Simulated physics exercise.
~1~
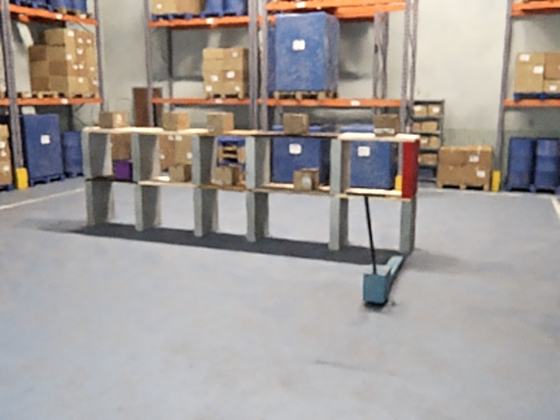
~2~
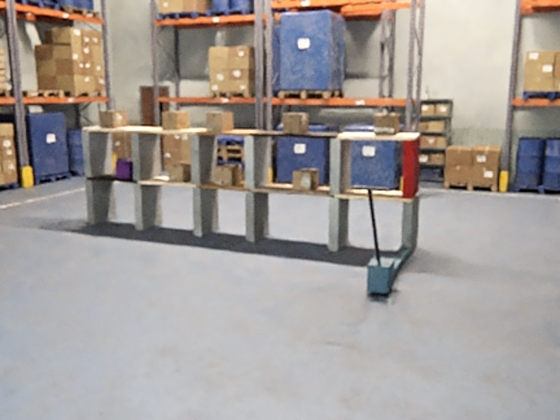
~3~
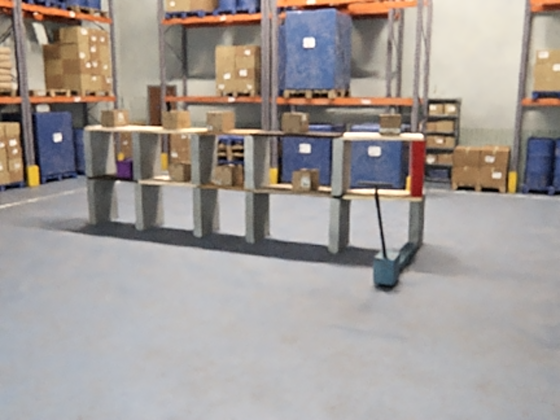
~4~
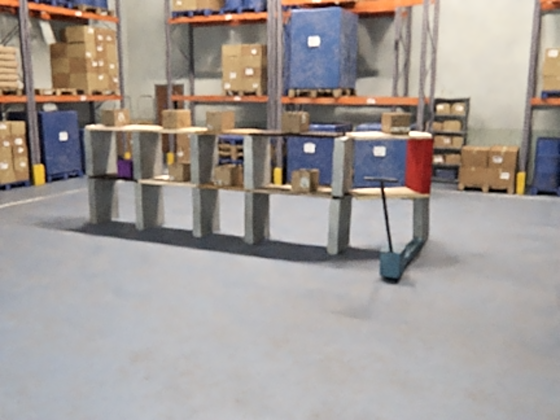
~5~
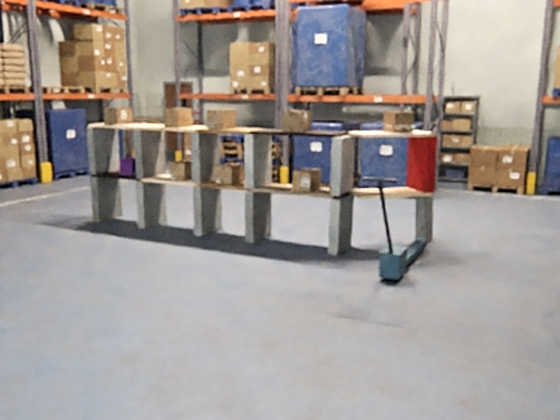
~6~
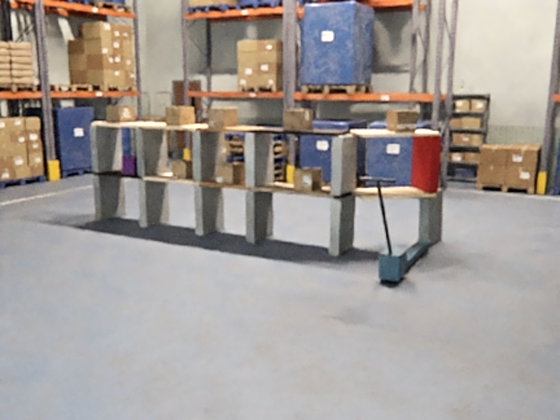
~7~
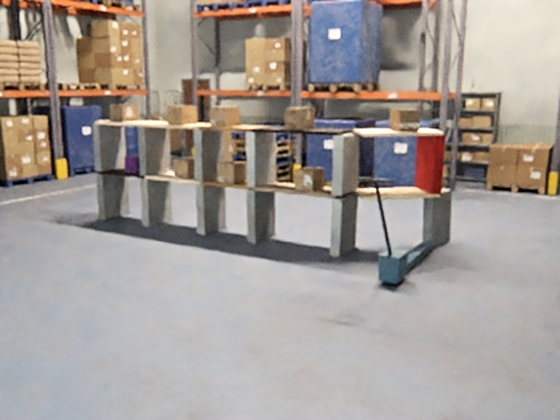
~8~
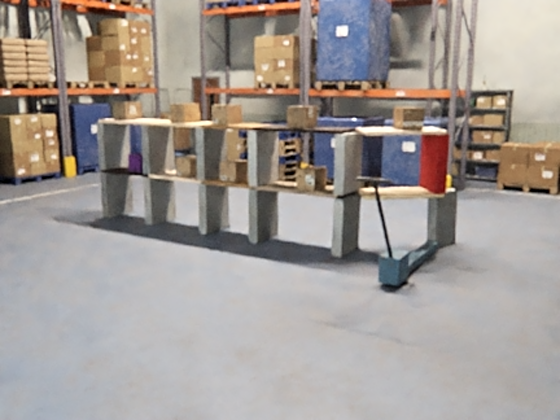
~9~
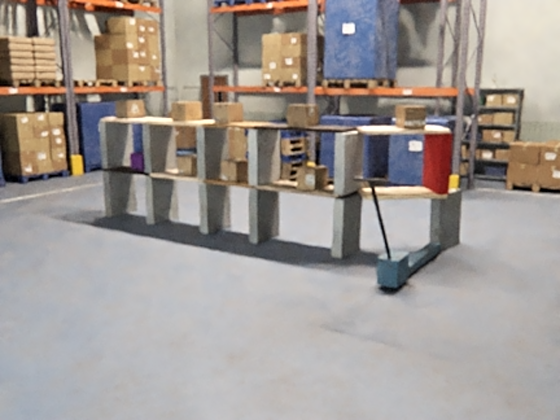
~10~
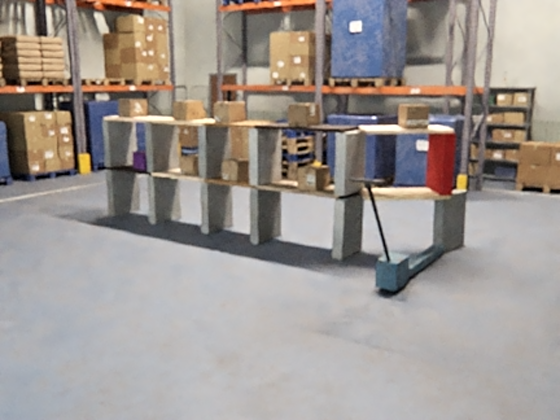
Teal jack sliding into the foot of an end upright on a two-tier board-and-block shelf, then stopping, with everything left standing.
